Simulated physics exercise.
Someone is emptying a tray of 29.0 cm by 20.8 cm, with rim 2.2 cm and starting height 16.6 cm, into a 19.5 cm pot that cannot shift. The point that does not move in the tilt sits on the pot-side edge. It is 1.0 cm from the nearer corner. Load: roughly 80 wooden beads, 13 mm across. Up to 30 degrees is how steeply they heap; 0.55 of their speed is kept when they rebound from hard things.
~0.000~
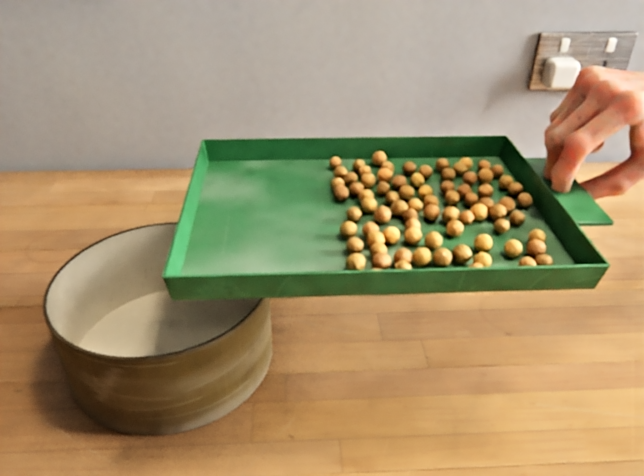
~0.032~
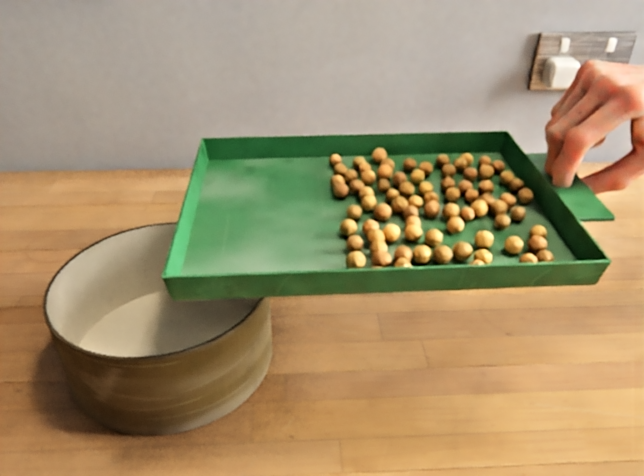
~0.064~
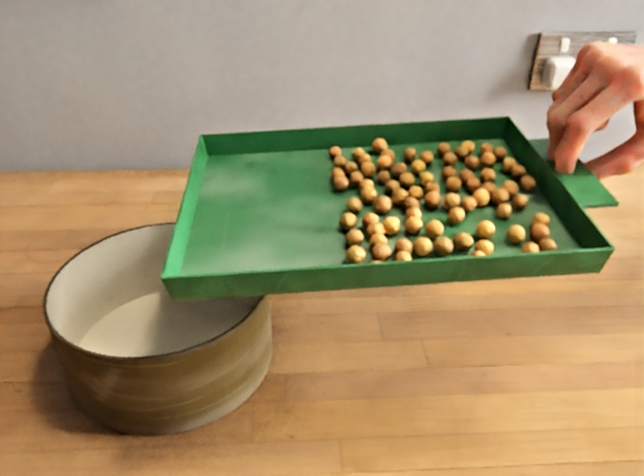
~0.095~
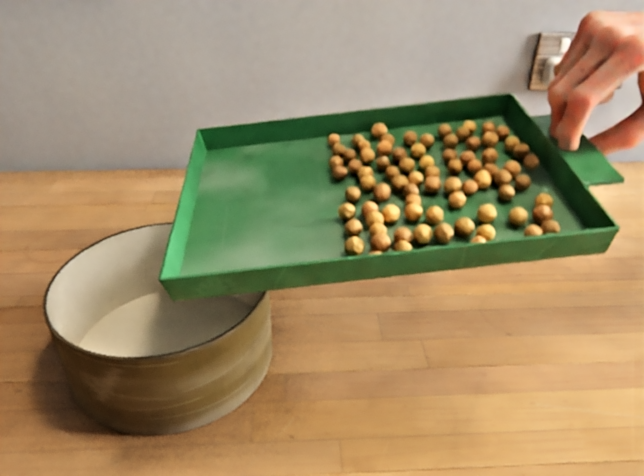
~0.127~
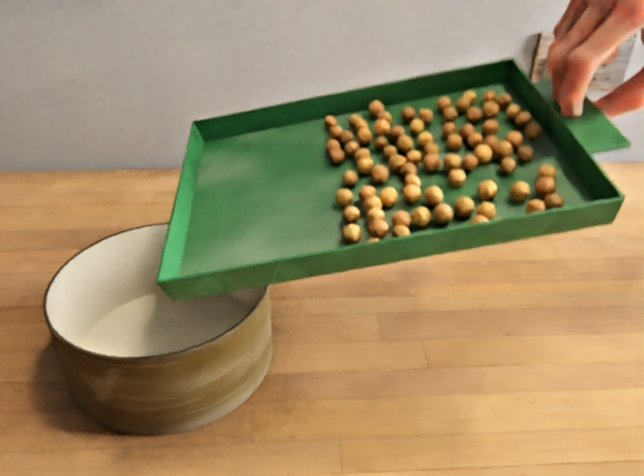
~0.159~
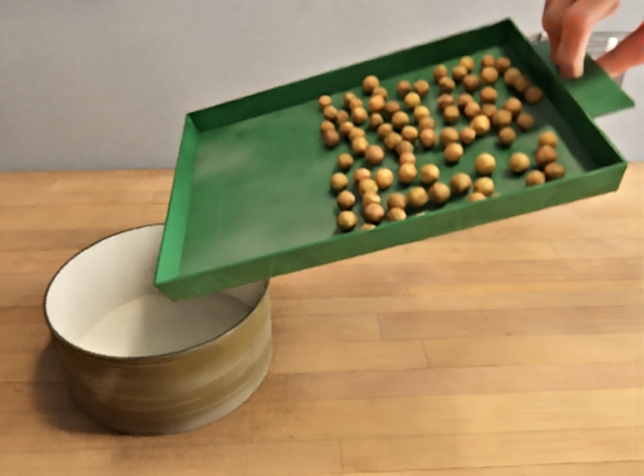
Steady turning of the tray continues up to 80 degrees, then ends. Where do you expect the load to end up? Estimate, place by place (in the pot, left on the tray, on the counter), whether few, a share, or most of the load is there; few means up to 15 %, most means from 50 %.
My estimate: Pot: Few, tray: Few, counter: Most.
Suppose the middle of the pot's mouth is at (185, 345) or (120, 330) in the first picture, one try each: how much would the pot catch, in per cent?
30 % and 60 %.
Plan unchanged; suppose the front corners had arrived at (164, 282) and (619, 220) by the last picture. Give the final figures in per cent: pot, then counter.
Pot 0, counter 90.
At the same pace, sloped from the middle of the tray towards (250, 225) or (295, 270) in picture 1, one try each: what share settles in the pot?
Near 50 and 0 percent, in that order.
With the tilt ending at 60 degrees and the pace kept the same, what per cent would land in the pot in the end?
Near 5 %, then.
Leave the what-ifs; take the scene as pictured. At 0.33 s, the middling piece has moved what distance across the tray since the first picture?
By then it sits near 2 cm from where it began.
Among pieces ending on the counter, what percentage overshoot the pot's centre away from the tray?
90 per cent.
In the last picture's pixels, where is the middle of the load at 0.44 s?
Approximately (199, 114) in the final picture.
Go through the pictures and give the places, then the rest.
Tray tilt 0 degrees, front corners at (169, 273) and (603, 262); middle of the pieces at (431, 212); pot at (160, 279), in the first picture.
Tray tilt 1 degrees, front corners at (169, 274) and (604, 258); middle of the pieces at (432, 209), in the second picture.
Tray tilt 3 degrees, front corners at (167, 274) and (608, 246), lowest corner left front; middle of the pieces at (432, 200), in the third picture.
Tray tilt 7 degrees, front corners at (165, 276) and (612, 225), lowest corner left front; middle of the pieces at (433, 185), in the fourth picture.
Tray tilt 13 degrees, front corners at (162, 278) and (617, 195), lowest corner left front; middle of the pieces at (432, 163), in the fifth picture.
Tray tilt 19 degrees, front corners at (159, 280) and (619, 162), lowest corner left front; middle of the pieces at (428, 139); pot at (160, 279). The tray's pace is about 190 degrees a second, in the sixth picture.
After 0.33 s, tilt 52 degrees; the tray holds 100 %, the pot 0 %.
After 0.44 s, tilt 72 degrees; the tray holds 100 %, the pot 0 %.
Then, at 0.69 s, tilt 80 degrees; the tray holds 5 %, the pot 0 %.
By 1.8 s all is still; pot 5 %, tray 5 %, counter 95 %.
